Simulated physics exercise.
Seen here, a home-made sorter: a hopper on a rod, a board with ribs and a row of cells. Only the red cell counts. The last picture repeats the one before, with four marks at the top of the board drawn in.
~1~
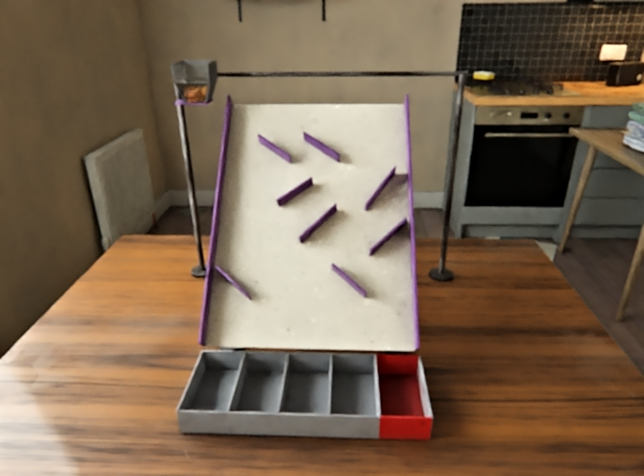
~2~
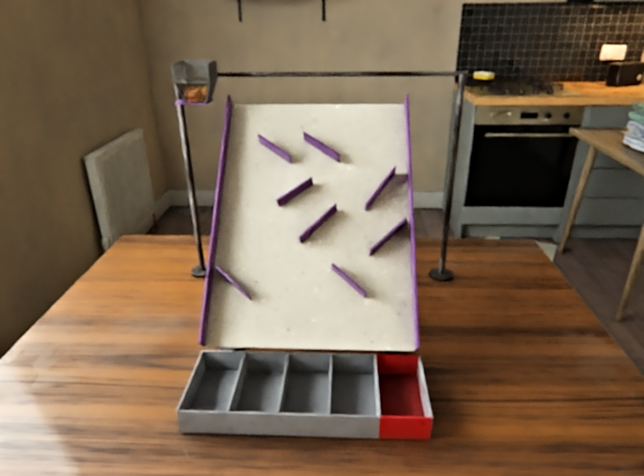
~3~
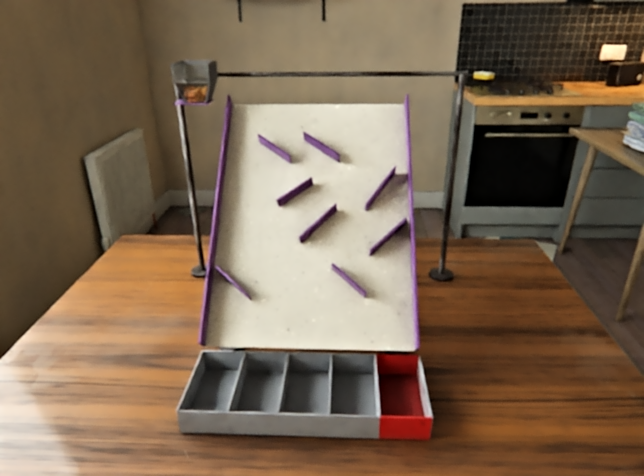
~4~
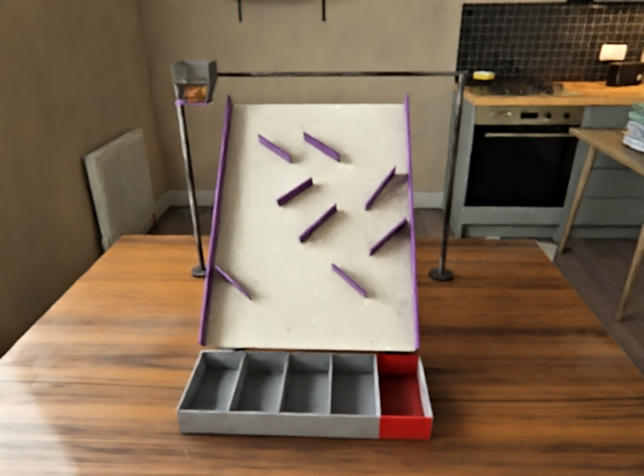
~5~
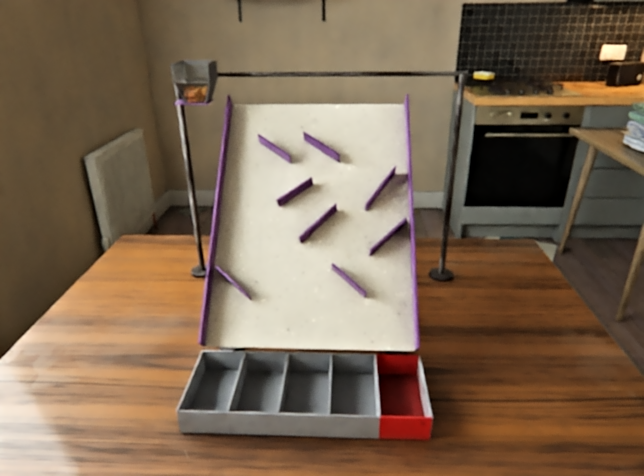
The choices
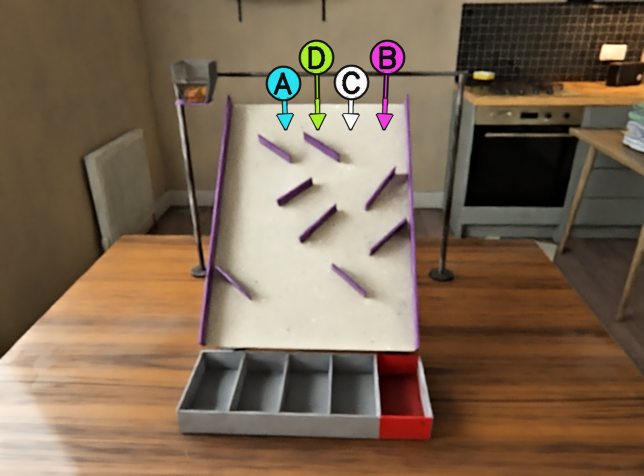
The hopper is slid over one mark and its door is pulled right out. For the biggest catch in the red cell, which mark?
C works best here.
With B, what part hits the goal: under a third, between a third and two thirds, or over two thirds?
Mark B gives between a third and two thirds.
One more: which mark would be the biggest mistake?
Here it is mark A.
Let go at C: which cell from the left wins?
The fifth.
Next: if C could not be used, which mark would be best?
That would be D.
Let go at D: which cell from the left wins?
The fifth.
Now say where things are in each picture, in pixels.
In the first frame, hopper (197, 92), roasted chickpeas, door shut.
In the second frame, ribs (258, 134) to (290, 156), (303, 132) to (339, 155), (277, 200) to (312, 177).
In the third frame, ribs (366, 204) to (396, 166), (299, 237) to (336, 203), (370, 250) to (407, 217).
In the fourth frame, ribs (216, 266) to (248, 296), (332, 263) to (366, 293).
In the fifth frame, red cell (405, 426), number 5 of 5 from the left.
On the marked copy, mark A meets the board at (285, 123); mark B meets the board at (384, 123); mark C meets the board at (350, 123); mark D meets the board at (317, 123).
With A, just a few in the red cell, roughly two thirds in other cells, roughly a third held on the board.
With B, roughly half in the red cell, roughly a third in other cells, about a tenth held on the board.
With C, the larger part in the red cell, about a tenth in other cells, just a few held on the board.
With D, roughly two thirds in the red cell, about a tenth in other cells, roughly a quarter held on the board.
